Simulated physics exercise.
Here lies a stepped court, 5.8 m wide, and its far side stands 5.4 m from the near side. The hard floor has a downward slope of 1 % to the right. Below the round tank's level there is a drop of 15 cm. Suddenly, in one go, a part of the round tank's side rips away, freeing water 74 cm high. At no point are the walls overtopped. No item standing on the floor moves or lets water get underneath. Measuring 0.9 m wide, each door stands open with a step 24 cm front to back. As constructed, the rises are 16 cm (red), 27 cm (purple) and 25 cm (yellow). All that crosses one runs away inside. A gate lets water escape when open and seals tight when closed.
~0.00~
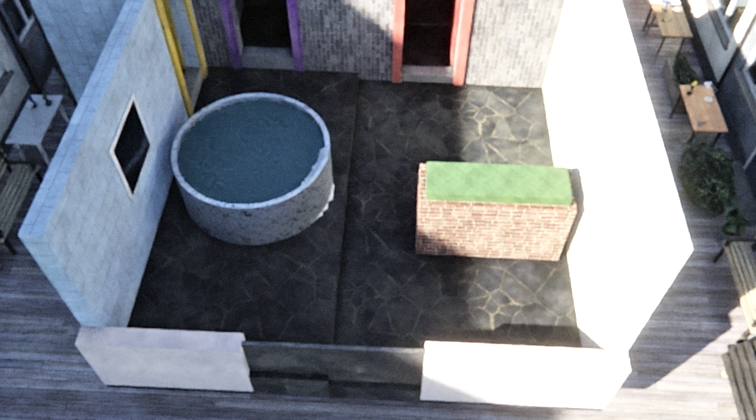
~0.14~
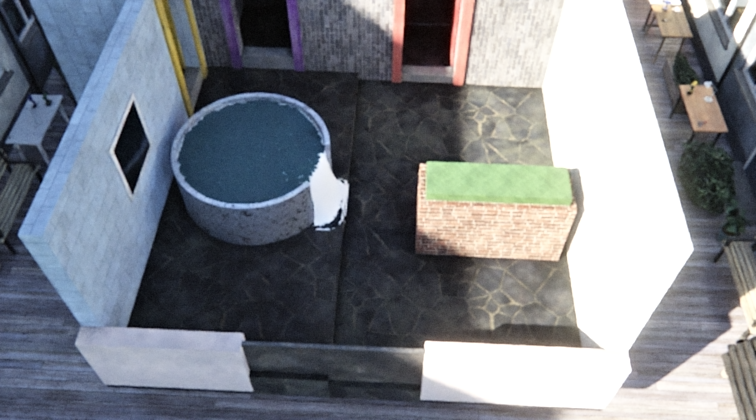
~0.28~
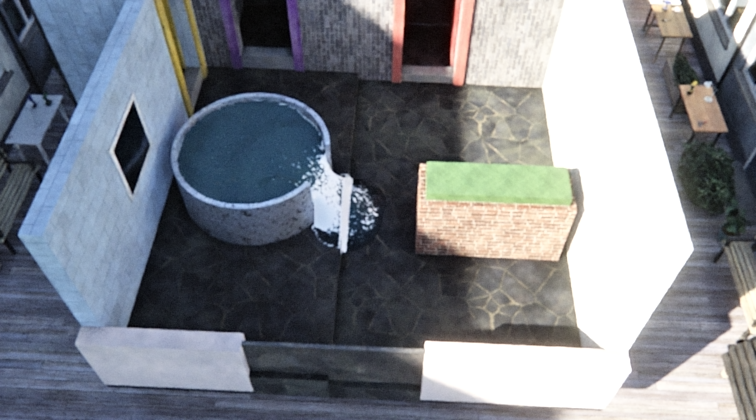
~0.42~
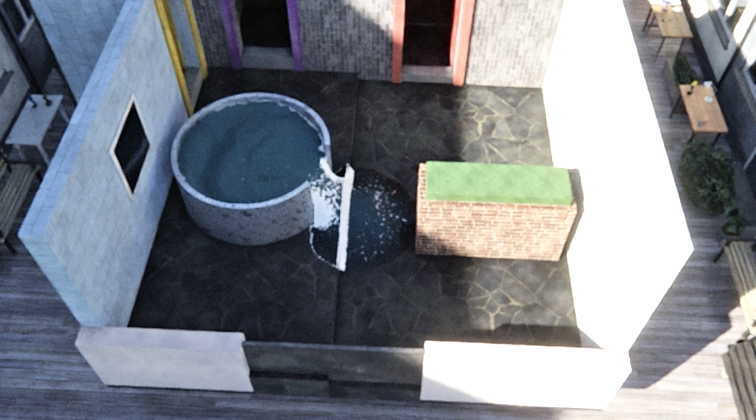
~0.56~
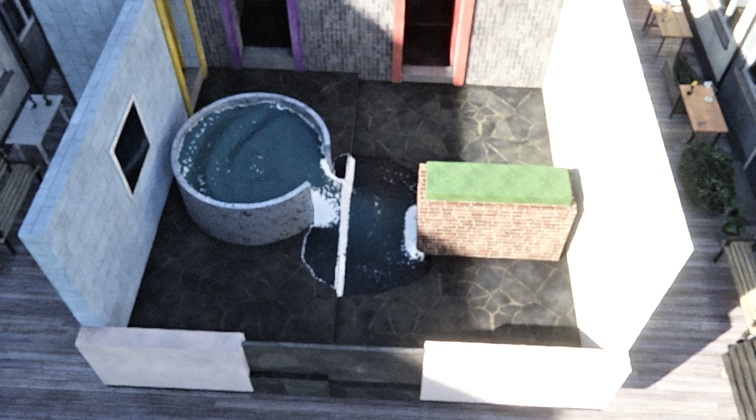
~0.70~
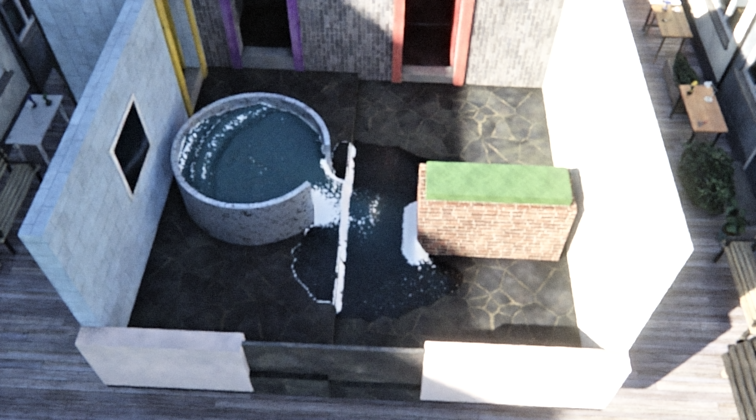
Water bursts from the round tank's right side and spreads across the dark floor around the brick block.
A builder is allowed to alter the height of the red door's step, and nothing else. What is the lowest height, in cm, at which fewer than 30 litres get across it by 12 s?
8 cm.
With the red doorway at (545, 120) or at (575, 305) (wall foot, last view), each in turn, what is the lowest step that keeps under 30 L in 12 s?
First place around 14.5 cm, second around 14.5 cm.
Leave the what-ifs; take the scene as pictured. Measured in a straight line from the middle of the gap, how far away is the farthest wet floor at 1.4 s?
About 4.2 metres out.
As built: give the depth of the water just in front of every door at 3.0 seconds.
Red door: 4 cm; purple door: 0 cm; yellow door: 0 cm.
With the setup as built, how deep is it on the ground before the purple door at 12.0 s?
Some 0.0 cm.
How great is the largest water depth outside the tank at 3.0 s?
30 cm.
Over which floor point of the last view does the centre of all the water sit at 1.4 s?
Around (307, 199).
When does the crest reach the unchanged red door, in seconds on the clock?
Near 12.0 seconds.
After 1.4 s water covers 35 % of the floor, deepest (44 cm) near (414, 232); it has not reached the red door.
After 3.0 s water covers 50 % of the floor, deepest (30 cm) near (414, 232); 4 cm at the red door, 0 litres in over its 16 cm step.
After 12.0 s water covers 60 % of the floor, deepest (22 cm) near (585, 381); 14 cm at the red door, 0 litres in over its 16 cm step.
At the red door as built, the water arrived by 2.9 s and peaked near 14 cm at 11.8 s.
Run again over the same 12 s with other heights there, 55 litres in over 6.5 cm, 19 litres over 9 cm. The limit of 30 litres is kept from about 8 cm up.
